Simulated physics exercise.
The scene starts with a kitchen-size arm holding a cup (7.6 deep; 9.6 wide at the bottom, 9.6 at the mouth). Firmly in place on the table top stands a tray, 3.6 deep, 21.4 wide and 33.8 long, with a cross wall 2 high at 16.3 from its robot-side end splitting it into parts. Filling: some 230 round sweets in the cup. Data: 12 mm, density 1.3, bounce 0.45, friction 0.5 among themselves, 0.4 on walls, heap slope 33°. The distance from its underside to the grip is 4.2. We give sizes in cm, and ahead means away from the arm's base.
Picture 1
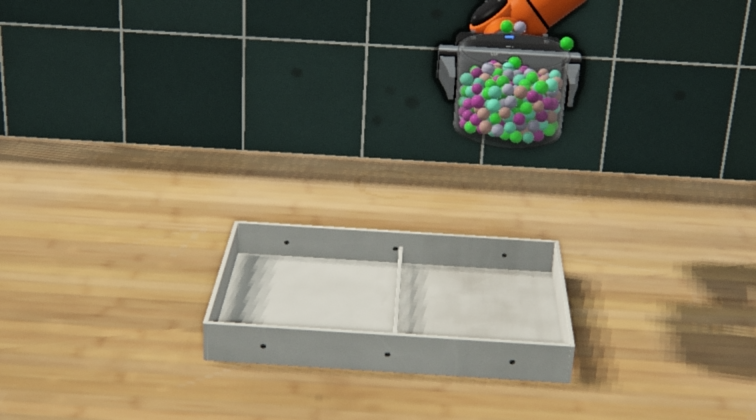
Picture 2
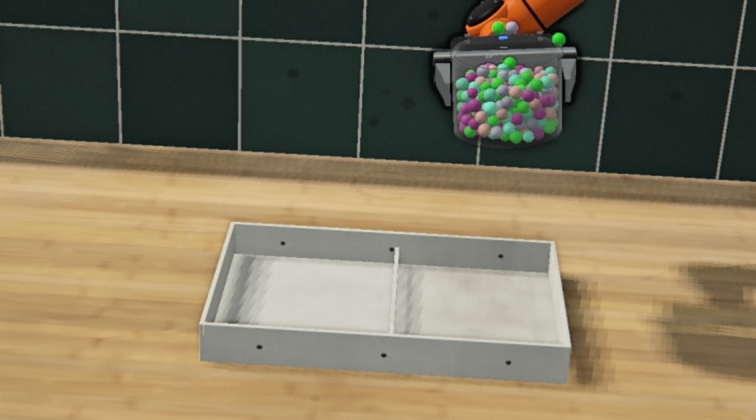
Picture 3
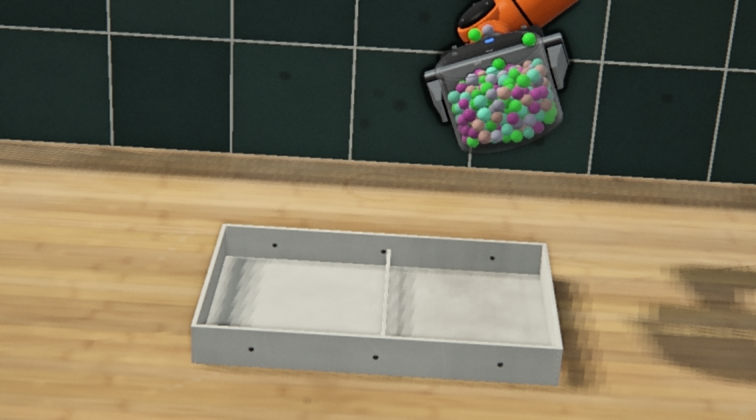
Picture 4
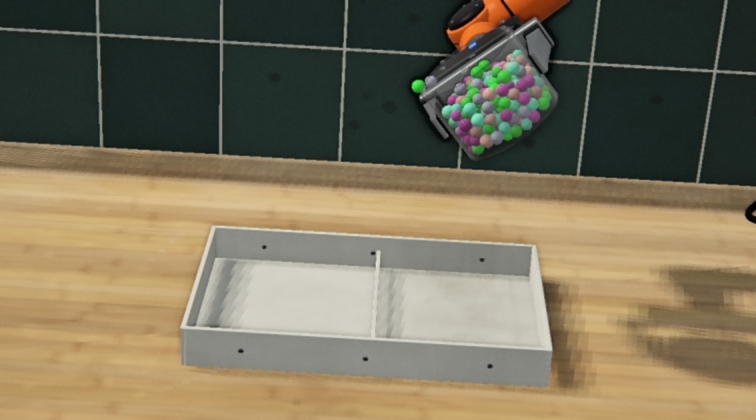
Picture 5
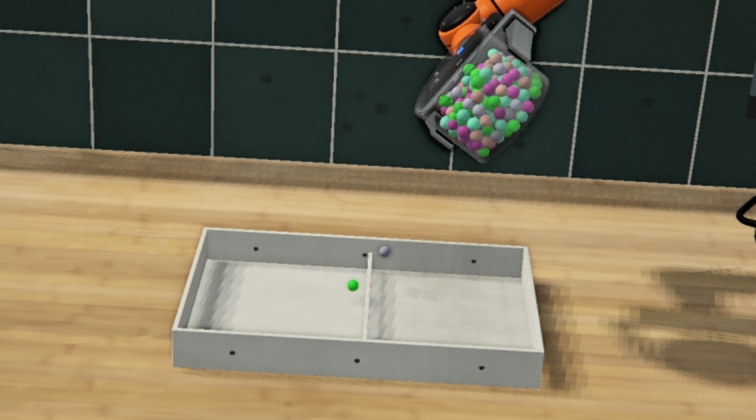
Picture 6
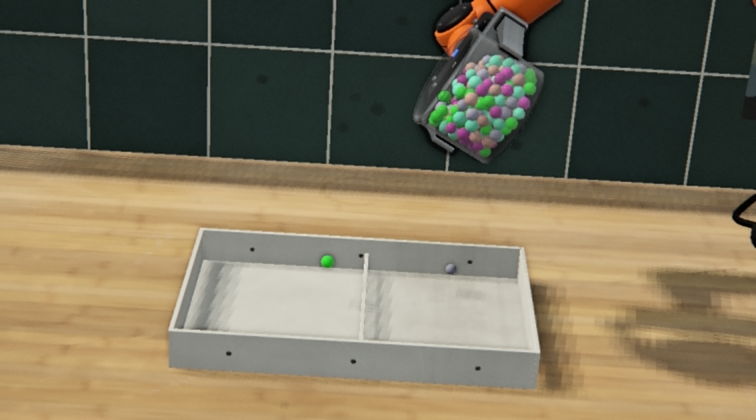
An orange arm tilts a clear cup of colourful balls, and two drop into the tray.
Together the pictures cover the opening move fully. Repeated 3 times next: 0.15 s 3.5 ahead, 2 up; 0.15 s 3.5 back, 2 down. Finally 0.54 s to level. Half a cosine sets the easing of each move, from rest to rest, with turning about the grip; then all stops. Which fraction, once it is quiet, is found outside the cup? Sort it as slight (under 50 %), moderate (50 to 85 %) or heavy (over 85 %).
It counts as slight.
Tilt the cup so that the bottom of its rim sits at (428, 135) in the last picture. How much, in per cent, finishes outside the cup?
It comes out near 85 percent.
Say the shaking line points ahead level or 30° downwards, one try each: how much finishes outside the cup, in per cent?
Near 25 and 10 percent respectively.
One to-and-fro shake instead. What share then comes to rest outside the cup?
Result: Approximately 15 per cent.
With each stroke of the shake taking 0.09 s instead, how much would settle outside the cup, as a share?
It would come to roughly 80 %.
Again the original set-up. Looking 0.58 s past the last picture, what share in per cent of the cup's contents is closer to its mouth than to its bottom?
I'd guess about 45 percent of it.
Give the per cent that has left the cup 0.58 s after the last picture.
Near 20 in a hundred parts have gone so far.
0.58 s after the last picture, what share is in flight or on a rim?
Roughly 9 per cent.
Then, 0.58 s on, tilted 60° forward, highest piece 26 above the table; 177 in the cup, 23 in the far-side part, 7 in the robot-side part, 20 in flight or on a rim.
Then, 1.15 s on, tilted 33° forward, highest piece 26 above the table; 150 in the cup, 51 in the far-side part, 23 in the robot-side part, 3 in flight or on a rim.
Then, 1.64 s on, level, highest piece 27 above the table; 150 in the cup, 53 in the far-side part, 23 in the robot-side part, 1 on the table or floor.
Then, 2.69 s on, level, highest piece 27 above the table; 150 in the cup, 53 in the far-side part, 23 in the robot-side part, 1 on the table or floor.
In the end, 150 in the cup, 53 in the far-side part, 23 in the robot-side part, 1 on the table or floor. That is 34 % outside the cup.
